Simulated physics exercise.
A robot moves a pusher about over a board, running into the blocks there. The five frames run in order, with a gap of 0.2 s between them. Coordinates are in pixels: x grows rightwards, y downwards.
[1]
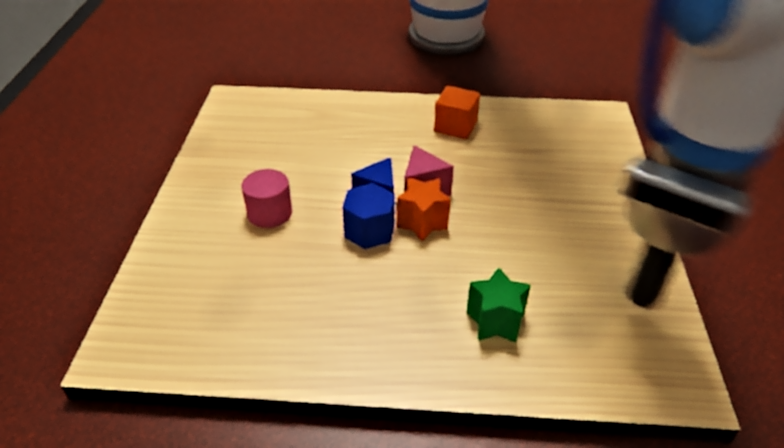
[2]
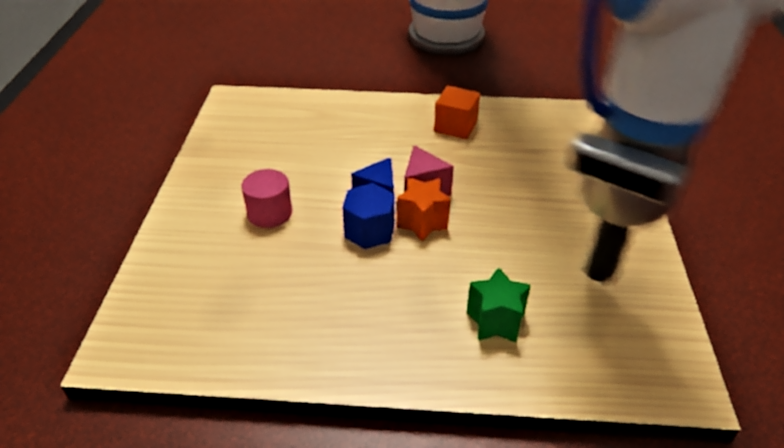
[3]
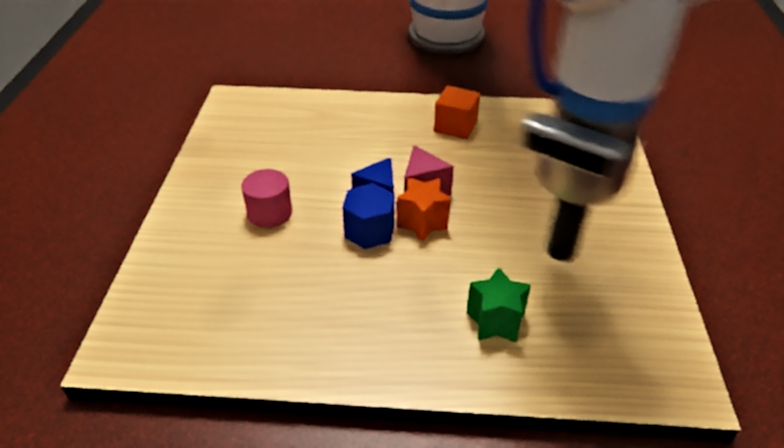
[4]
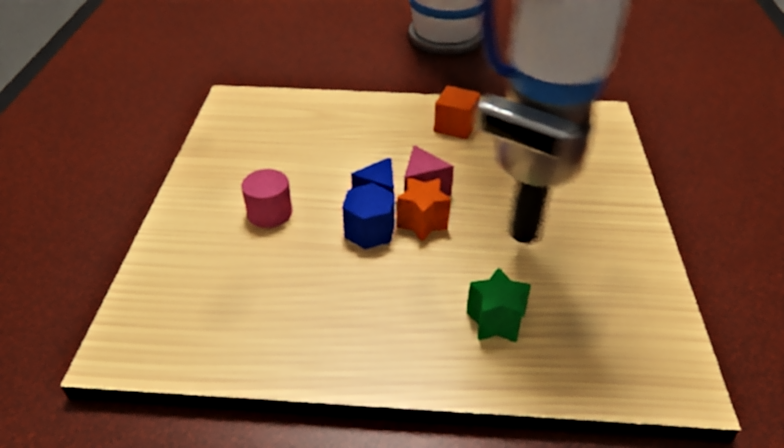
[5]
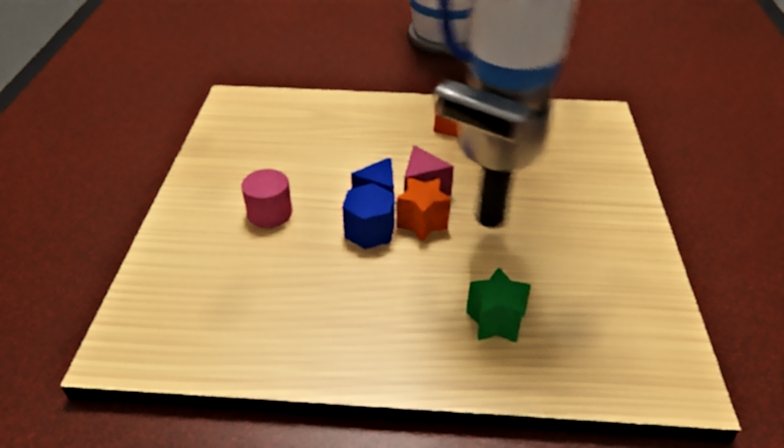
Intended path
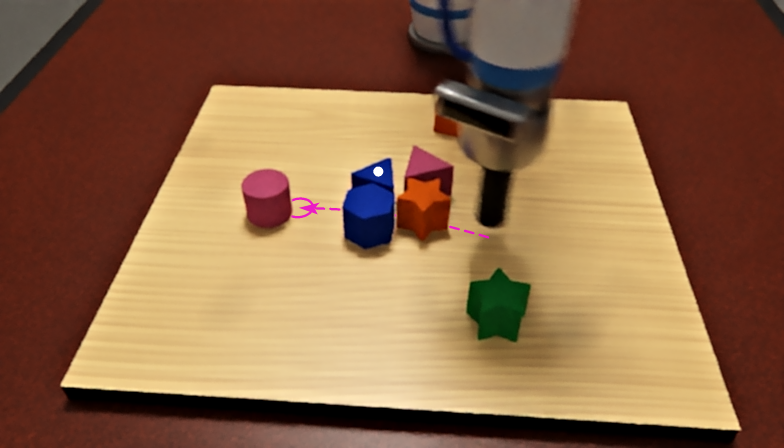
Robot arm with a black-tipped pusher moving left and slightly away across a wooden board, above a green star and other unmoving blocks.
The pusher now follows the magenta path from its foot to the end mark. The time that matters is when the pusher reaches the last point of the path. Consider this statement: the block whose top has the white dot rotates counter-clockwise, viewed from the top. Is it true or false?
False - the claim does not hold.
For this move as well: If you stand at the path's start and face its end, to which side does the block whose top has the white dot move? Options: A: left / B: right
(B)
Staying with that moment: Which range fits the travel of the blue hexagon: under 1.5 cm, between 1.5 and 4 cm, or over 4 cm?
Goes over 4 cm.
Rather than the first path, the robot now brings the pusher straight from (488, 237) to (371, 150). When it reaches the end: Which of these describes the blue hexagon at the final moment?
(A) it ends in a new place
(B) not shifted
Correct choice: B.
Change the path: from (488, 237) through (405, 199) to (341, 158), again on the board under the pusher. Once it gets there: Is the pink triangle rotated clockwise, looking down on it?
Final answer: Yes.
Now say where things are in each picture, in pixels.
Pusher tip at (644, 296); block tops, pink disc at (265, 182); blue hexagon at (369, 200); blue triangle at (378, 172); orange star block at (424, 192), in the first picture.
Pusher at (601, 272); blocks unchanged, in the second picture.
Pusher at (561, 251); blocks unchanged, in the third picture.
Pusher at (525, 234); blocks unchanged, in the fourth picture.
Pusher at (491, 219); pink disc at (265, 182); blue hexagon at (369, 200); blue triangle at (378, 172); orange star block at (424, 192), in the fifth picture.
Path on the board, from (488, 237) over (394, 215) to (299, 208); the dot is on the blue triangle.
The first path, step by step. One third of the way, pusher at (426, 202); blue hexagon at (344, 198), turned 45° anticlockwise; blue triangle at (362, 162), turned 15° clockwise; orange star block at (387, 181).
Two thirds of the way, pusher at (361, 193); blue hexagon at (310, 197), turned 105° anticlockwise; blue triangle at (337, 143), turned 55° clockwise; orange star block at (336, 167), turned 50° clockwise.
At the end, pusher at (297, 189); pink disc at (254, 183); blue hexagon at (288, 203), turned 150° anticlockwise; blue triangle at (333, 140), turned 85° clockwise; orange star block at (300, 158), turned 110° clockwise.
